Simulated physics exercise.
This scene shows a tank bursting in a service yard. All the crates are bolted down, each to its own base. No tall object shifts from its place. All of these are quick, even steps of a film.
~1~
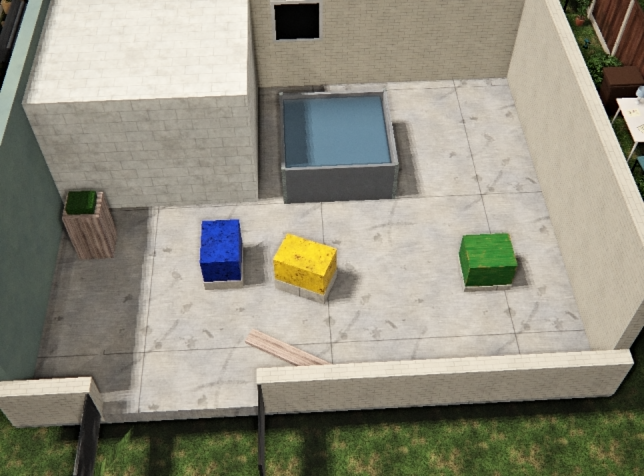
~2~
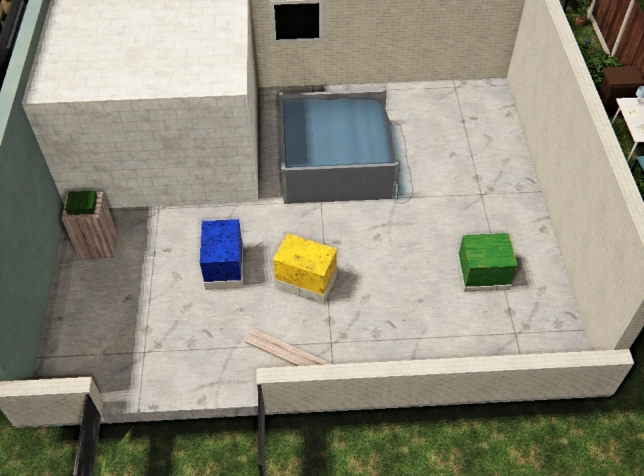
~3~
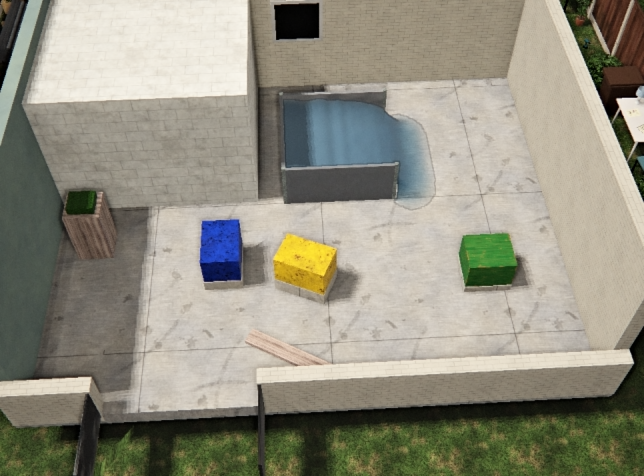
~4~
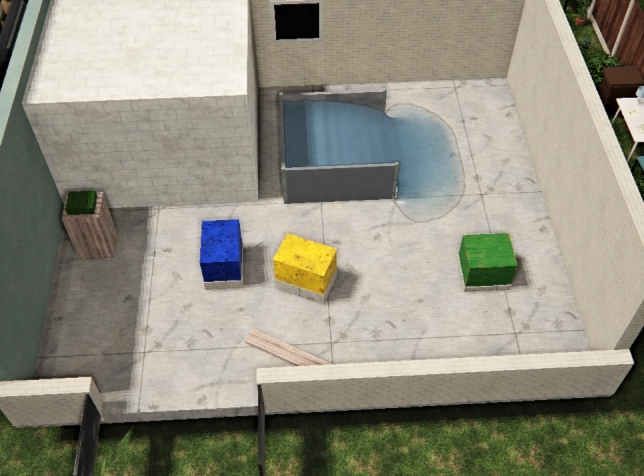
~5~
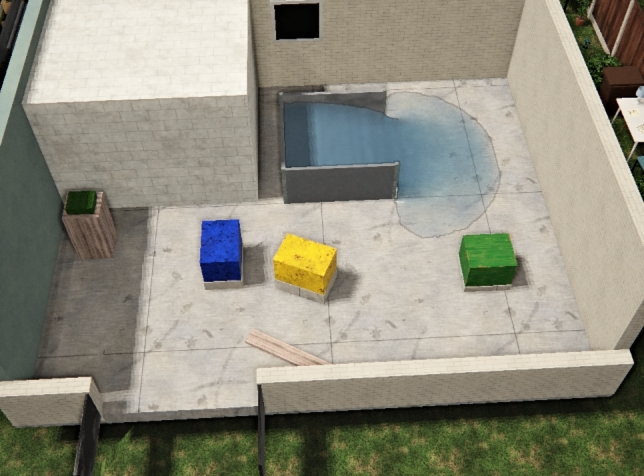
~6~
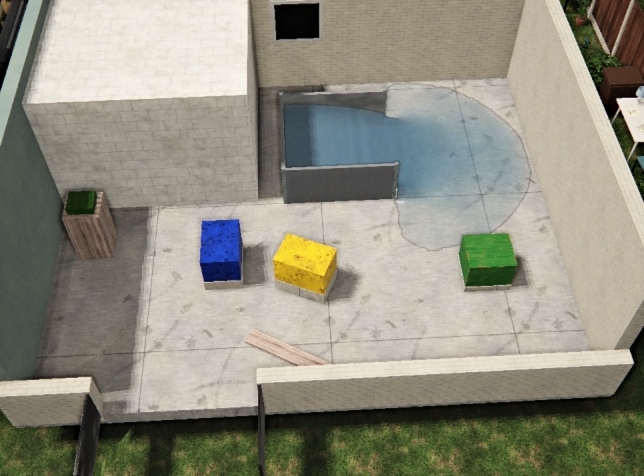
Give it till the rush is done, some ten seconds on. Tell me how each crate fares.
The green crate has too short a plinth, the yellow crate has a tall enough plinth, the blue crate has a tall enough plinth.
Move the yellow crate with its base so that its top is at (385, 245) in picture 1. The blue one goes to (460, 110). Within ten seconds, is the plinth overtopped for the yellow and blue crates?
I'd bet the yellow one stays clear and the blue one is inundated.
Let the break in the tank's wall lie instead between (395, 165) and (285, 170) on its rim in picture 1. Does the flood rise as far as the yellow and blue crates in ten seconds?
One by one: Yellow crate gets wet, blue crate is wetted.
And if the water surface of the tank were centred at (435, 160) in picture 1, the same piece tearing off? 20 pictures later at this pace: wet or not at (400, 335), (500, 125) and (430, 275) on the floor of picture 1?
The first spot is inundated, the second inundated, and the third not reached.
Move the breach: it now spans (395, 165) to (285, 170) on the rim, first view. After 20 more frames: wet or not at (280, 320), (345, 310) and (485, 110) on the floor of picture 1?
In order: Swamped, swamped, spared.
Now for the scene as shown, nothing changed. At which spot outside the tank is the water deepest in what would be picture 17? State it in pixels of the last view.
Check roughly (508, 84).
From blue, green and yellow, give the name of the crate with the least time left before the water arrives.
Answer: The one in green.
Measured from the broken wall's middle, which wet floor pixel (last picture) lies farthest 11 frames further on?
My guess would be about (597, 373).
A moment on, water covers 25 % of the floor; the green crate water round its plinth, the yellow crate not reached, the blue crate not reached.
Next, water covers 30 % of the floor; the green crate water round its plinth, the yellow crate not reached, the blue crate not reached.
Then, water covers 45 % of the floor; the green crate water round its plinth, the yellow crate not reached, the blue crate not reached.
Later, water covers 80 % of the floor; the green crate water round its plinth, the yellow crate water round its plinth, the blue crate water round its plinth.
In the end, water covers 95 % of the floor; the green crate was topped, the yellow crate stayed above the water, the blue crate stayed above the water.
